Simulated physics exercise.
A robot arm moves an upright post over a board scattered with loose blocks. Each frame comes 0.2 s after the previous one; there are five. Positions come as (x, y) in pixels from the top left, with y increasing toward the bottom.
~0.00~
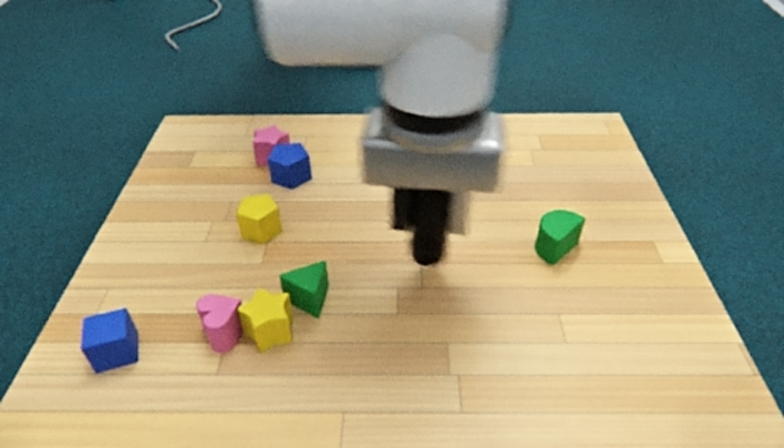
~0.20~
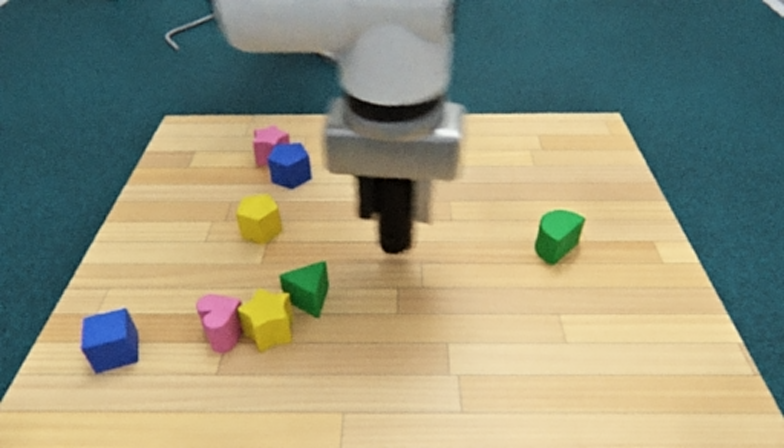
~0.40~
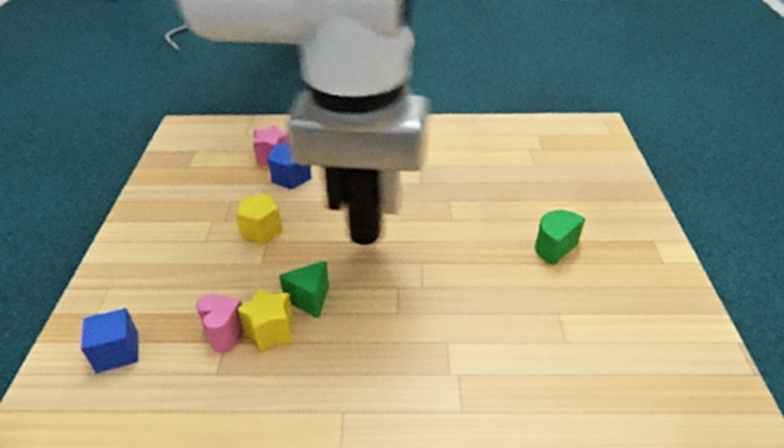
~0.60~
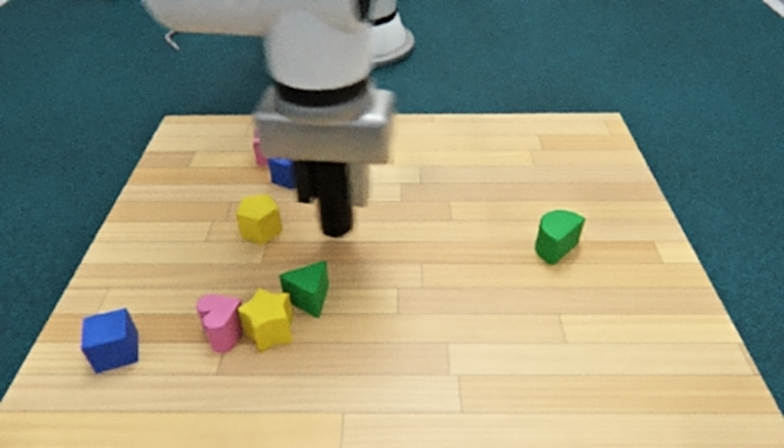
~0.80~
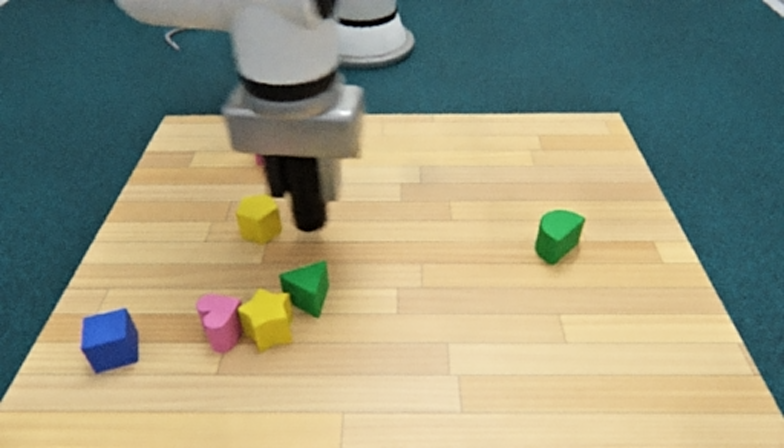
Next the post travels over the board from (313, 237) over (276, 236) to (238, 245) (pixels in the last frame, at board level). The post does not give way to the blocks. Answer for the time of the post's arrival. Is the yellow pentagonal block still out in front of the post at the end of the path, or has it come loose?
Slid away.
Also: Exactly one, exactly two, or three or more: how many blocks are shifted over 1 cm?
I reckon the push displaces only one of the blocks by more than 1 cm.
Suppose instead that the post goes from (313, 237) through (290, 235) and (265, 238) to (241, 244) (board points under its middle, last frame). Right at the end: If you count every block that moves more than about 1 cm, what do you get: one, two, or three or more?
Most likely one.
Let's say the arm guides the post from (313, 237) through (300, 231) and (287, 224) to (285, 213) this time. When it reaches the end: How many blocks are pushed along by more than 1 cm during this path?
Of all the blocks, just one travels more than a centimetre.
On the path given first. Halfway along, post (271, 221); yellow pentagonal block (239, 203), turned 15° anticlockwise.
At the end, post (234, 230); yellow pentagonal block (218, 201), turned 15° clockwise; green triangle in place.
